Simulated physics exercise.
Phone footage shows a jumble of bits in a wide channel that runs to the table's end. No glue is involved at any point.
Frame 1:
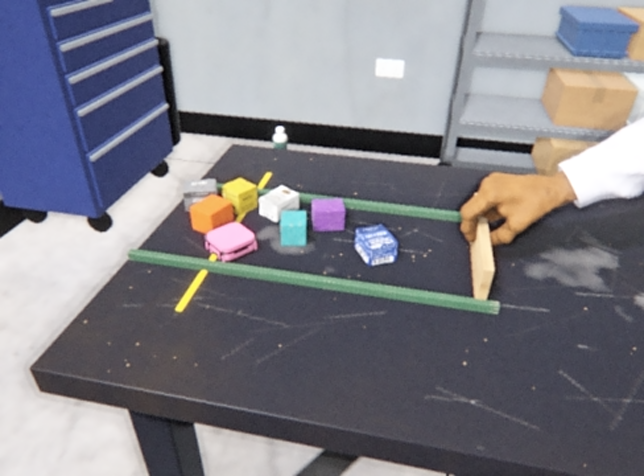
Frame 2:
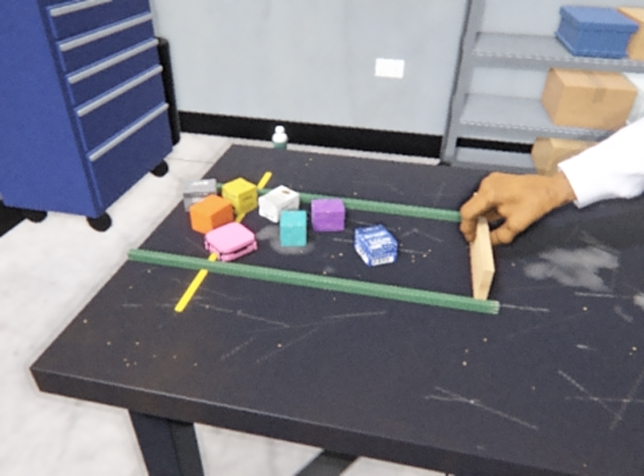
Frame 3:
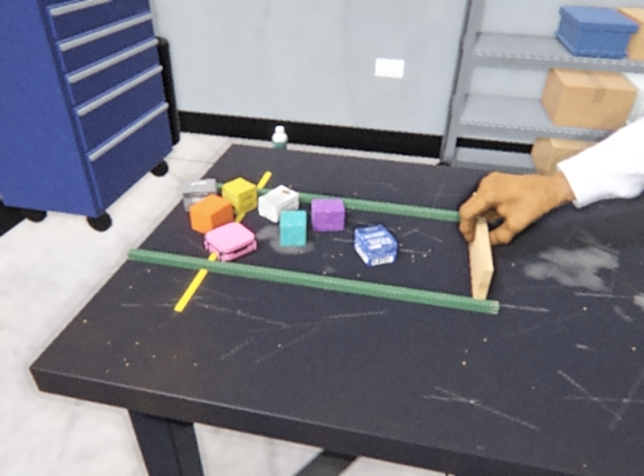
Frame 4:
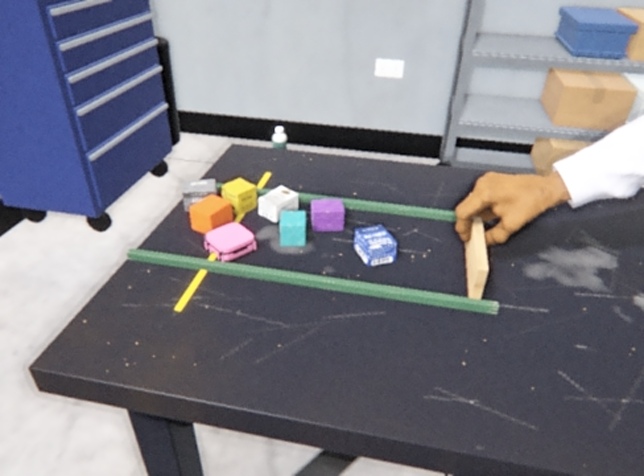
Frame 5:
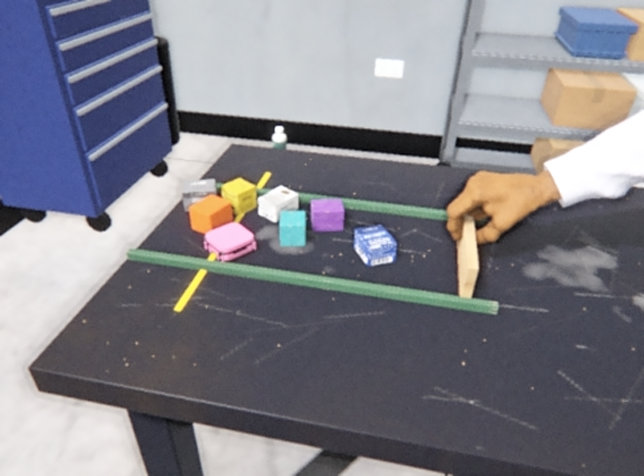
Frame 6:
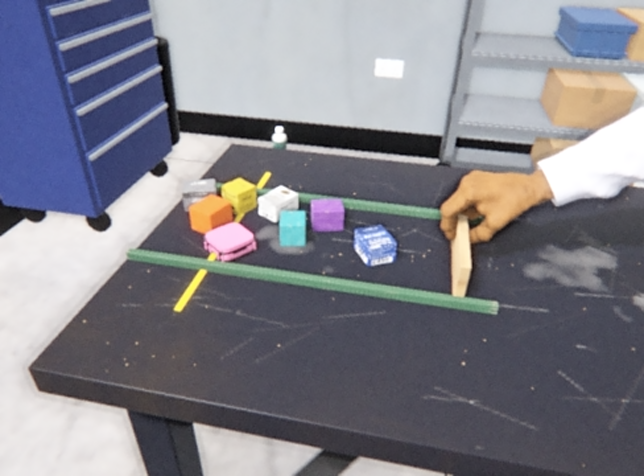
A hand slides an upright wooden board slightly left between two green strips, while the colourful blocks further left stay still.
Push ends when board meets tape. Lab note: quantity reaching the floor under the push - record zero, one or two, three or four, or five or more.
Recorded: One or two.
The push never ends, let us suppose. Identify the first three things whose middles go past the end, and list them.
Those three are the grey box, the yellow box and the orange block, in that order.
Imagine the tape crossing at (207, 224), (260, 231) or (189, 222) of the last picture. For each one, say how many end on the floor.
3, 0, 5.
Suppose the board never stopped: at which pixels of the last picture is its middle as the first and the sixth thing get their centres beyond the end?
First around (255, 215), then around (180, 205).
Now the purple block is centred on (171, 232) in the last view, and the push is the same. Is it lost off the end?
Result: It stays aboard.
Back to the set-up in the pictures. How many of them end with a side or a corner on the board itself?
The answer is 3.
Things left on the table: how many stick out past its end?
The count is 2.
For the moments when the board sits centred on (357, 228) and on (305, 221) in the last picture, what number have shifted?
At the first point the count is 1, at the second it's 4.
Soon after, none off yet; grey box at rest near (200, 195); orange block at rest near (212, 215); yellow box at rest near (239, 197).
After that, none off yet; grey box displaced a little near (185, 193); orange block displaced a little near (199, 215); yellow box displaced about its own width near (211, 194).
In the end, the number that fall off is one or two; gone, grey box.
